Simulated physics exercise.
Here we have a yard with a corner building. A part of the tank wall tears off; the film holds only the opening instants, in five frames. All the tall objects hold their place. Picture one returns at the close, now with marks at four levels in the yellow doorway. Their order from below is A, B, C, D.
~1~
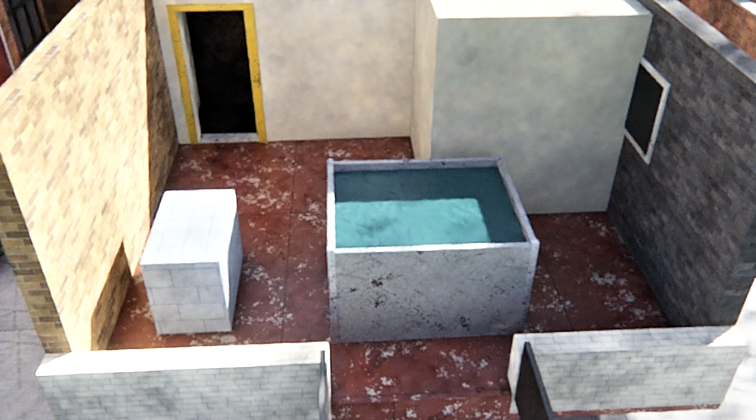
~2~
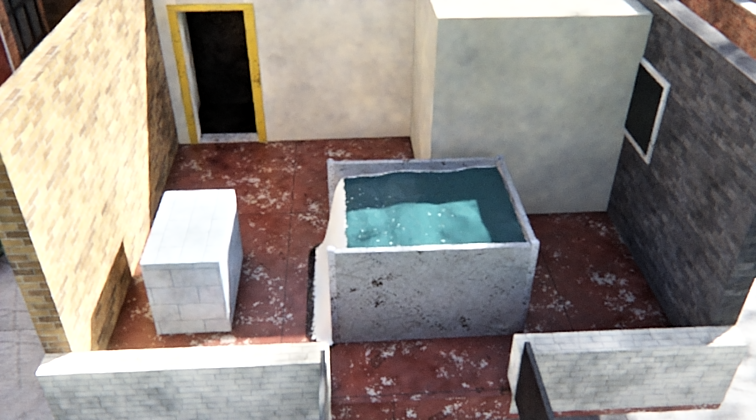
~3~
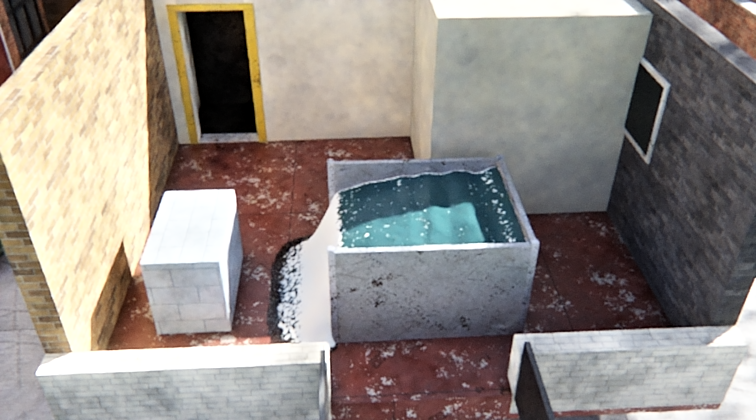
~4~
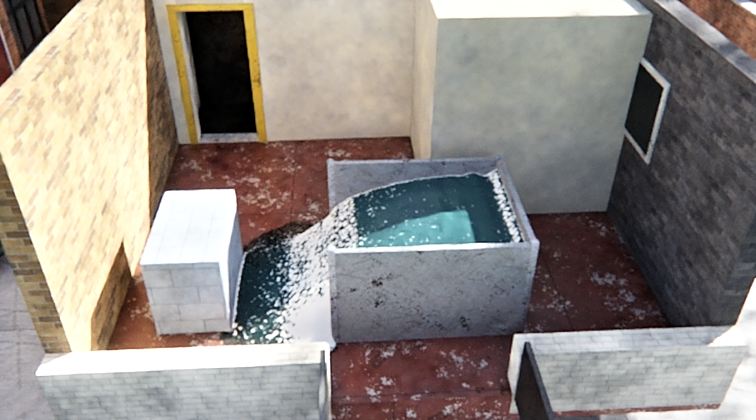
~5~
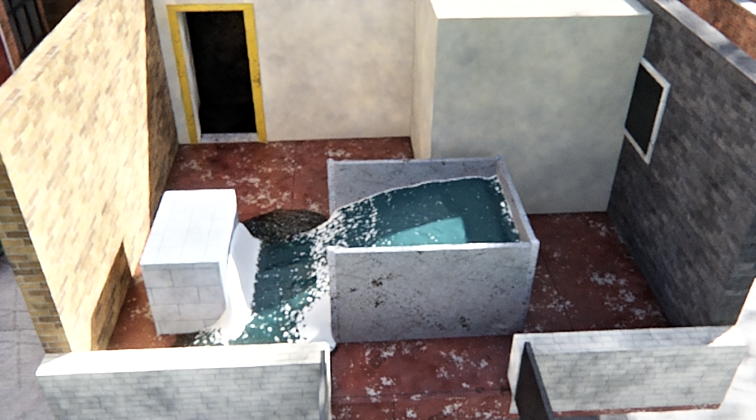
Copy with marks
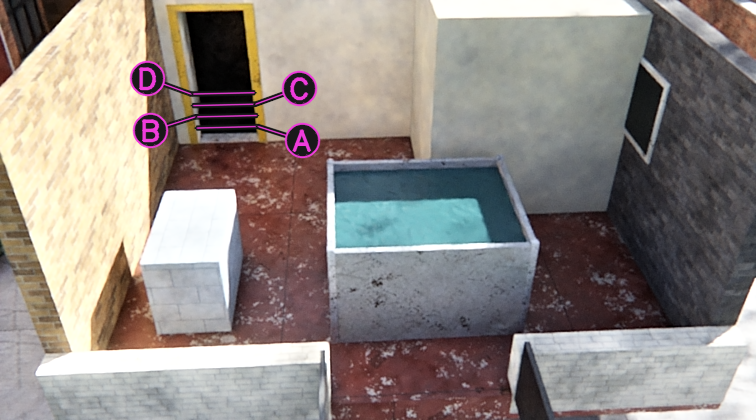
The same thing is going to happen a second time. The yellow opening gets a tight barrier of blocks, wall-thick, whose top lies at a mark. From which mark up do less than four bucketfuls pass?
Take B.
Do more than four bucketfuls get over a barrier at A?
Yes, that goes wrong.
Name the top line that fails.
That would be A.
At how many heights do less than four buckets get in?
Three of them.
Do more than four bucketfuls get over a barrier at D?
No, that is safe.
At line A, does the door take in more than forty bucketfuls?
No.
On the marked copy, A at (227, 127); B at (225, 116); C at (224, 104); D at (222, 93); from the bottom up A, B, C, D.
With A, some 15 bucketfuls get in.
With B, a bucket or two gets in.
With C, nothing gets over.
With D, nothing gets over.
